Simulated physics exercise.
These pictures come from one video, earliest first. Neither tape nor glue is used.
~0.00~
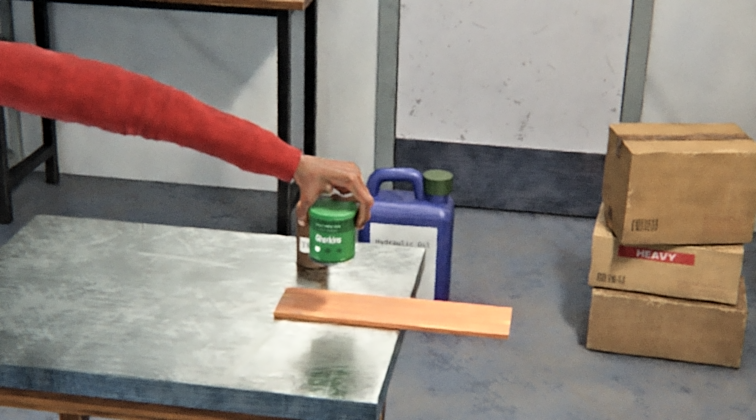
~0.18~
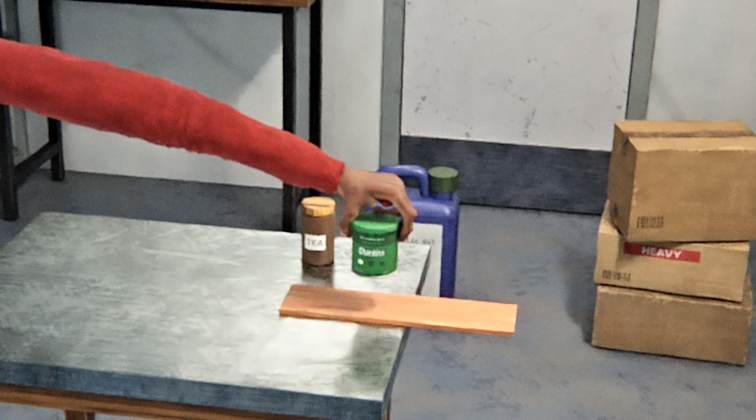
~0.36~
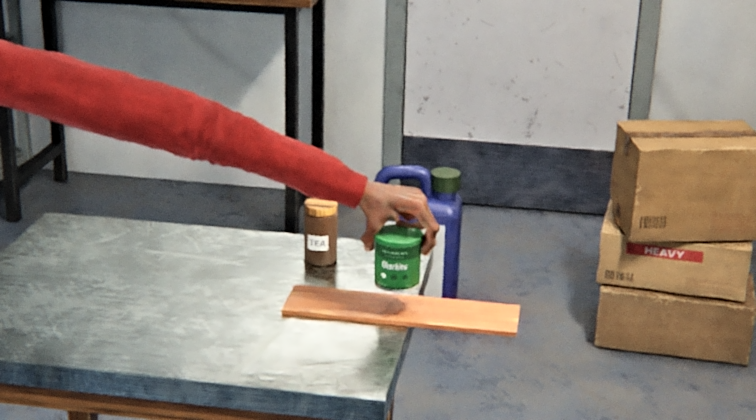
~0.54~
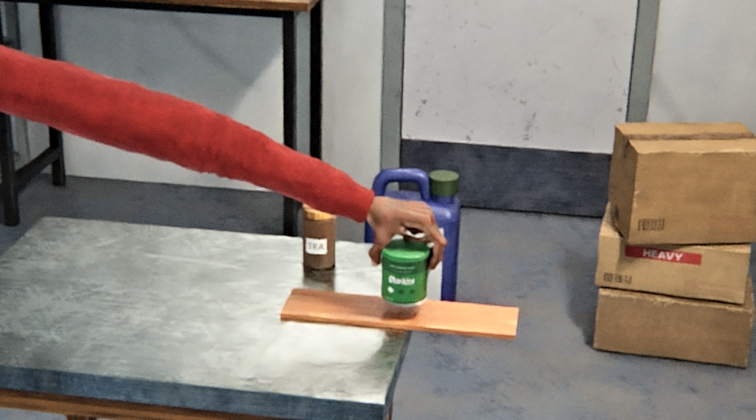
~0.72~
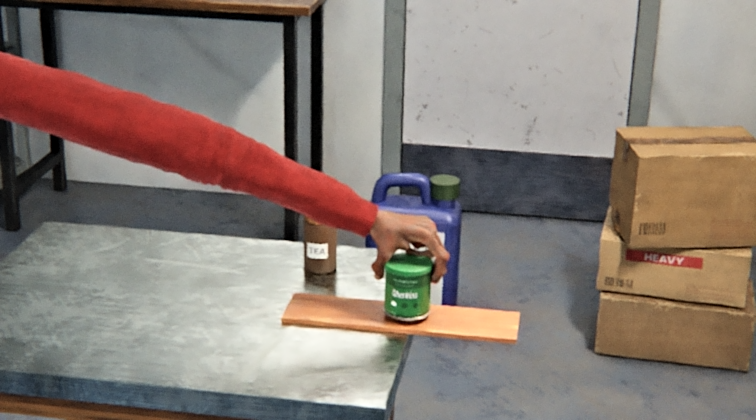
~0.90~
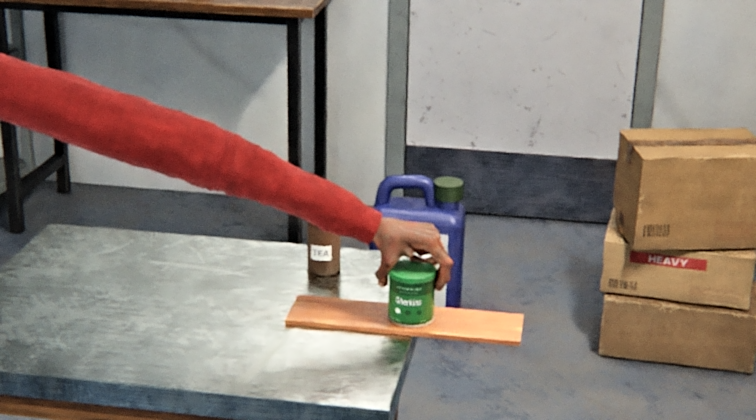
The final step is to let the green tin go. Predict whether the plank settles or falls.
Most likely it will stay put.
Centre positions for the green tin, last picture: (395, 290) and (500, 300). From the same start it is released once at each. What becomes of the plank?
First, it holds; second, it goes over.
After 1.10 s, nothing has stirred.
After 1.30 s, green tin resting near (412, 294).
At rest (2.0 s), all 3 in place. Seen from the same camera at the end, green tin near (412, 294). The plank keeps its balance.
